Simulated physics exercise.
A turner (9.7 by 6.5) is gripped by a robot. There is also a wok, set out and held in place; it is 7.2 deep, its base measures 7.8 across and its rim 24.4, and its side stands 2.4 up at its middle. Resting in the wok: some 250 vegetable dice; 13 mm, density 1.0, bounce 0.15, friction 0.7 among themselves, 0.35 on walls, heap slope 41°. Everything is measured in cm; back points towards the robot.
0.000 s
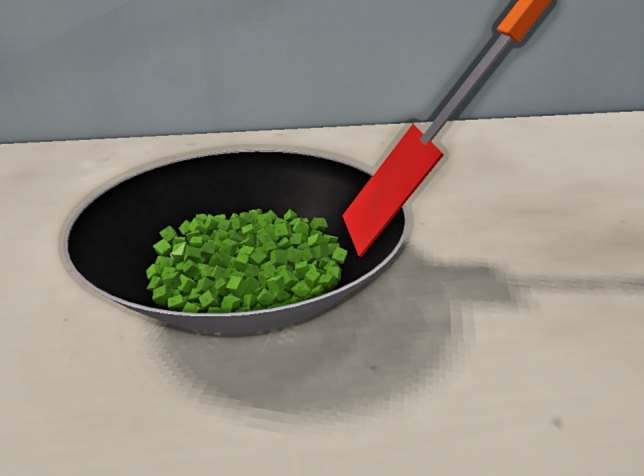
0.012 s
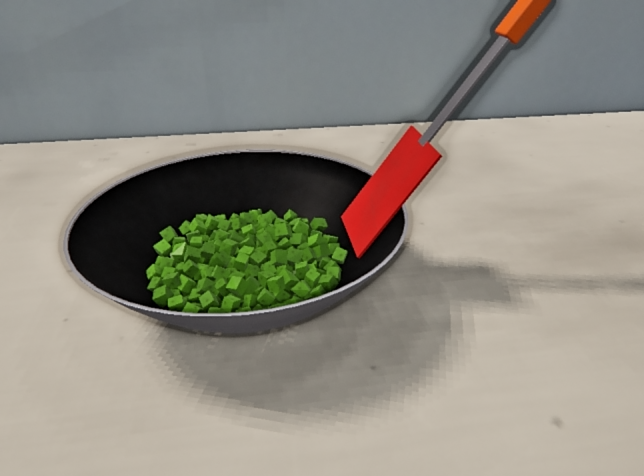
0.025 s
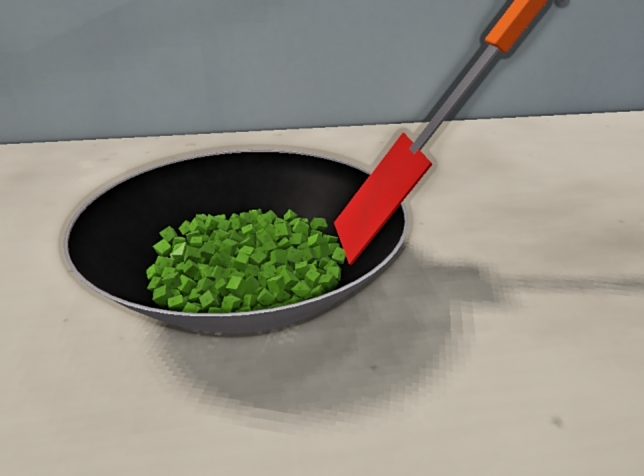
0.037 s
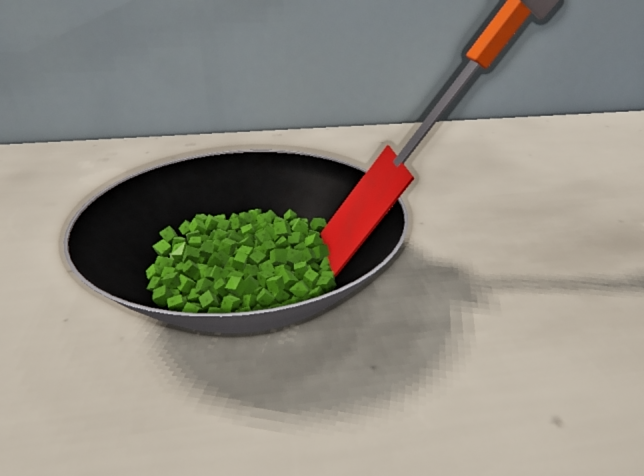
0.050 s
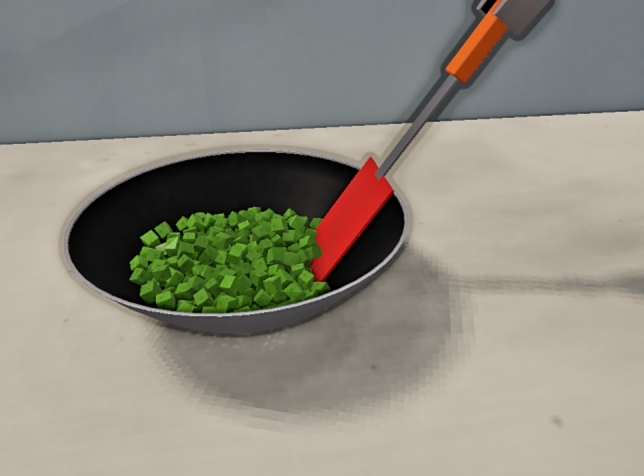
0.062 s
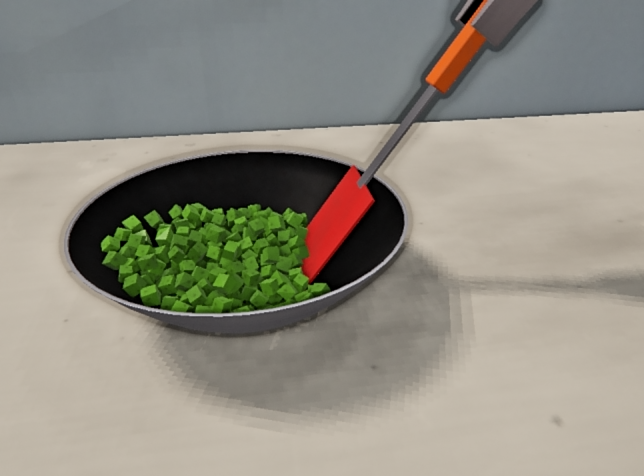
A robot arm lowers a red turner leftward in a black wok, pushing green cubes left.
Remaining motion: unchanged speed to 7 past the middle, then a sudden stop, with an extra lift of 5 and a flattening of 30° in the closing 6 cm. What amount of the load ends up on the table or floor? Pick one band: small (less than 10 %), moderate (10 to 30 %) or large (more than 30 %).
Large.
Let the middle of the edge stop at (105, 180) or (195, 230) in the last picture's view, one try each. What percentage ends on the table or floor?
Respectively about 60 and 20 percent end on the table or floor.
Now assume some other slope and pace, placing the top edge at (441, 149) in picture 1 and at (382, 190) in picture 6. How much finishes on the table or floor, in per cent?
Around 35 per cent finishes there.
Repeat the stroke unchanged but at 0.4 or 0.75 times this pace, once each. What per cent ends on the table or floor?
Estimates, in order: 20 % and 35 %.
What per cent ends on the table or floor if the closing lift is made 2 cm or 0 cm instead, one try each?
Result: Approx. 40 % and 35 %, one try each.
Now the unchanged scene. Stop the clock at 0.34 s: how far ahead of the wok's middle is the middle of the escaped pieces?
Roughly 22 cm.
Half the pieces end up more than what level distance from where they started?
Somewhere around 8 centimetres, I'd say.
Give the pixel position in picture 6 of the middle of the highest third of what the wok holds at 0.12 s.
The middle sits at approx. (138, 228).
By 0.09 s, sloping 55°, highest piece 10 above the table; 250 in the wok, 2 on the blade or in flight.
By 0.12 s, sloping 45°, highest piece 13 above the table; 238 in the wok, 14 on the blade or in flight.
By 0.34 s, sloping 25°, highest piece 22 above the table; 157 in the wok, 41 on the table or floor, 54 on the blade or in flight.
By 1.39 s, sloping 25°, highest piece 8 above the table; 157 in the wok, 95 on the table or floor.
Final count, 157 in the wok, 95 on the table or floor. That is 38 % on the table or floor.
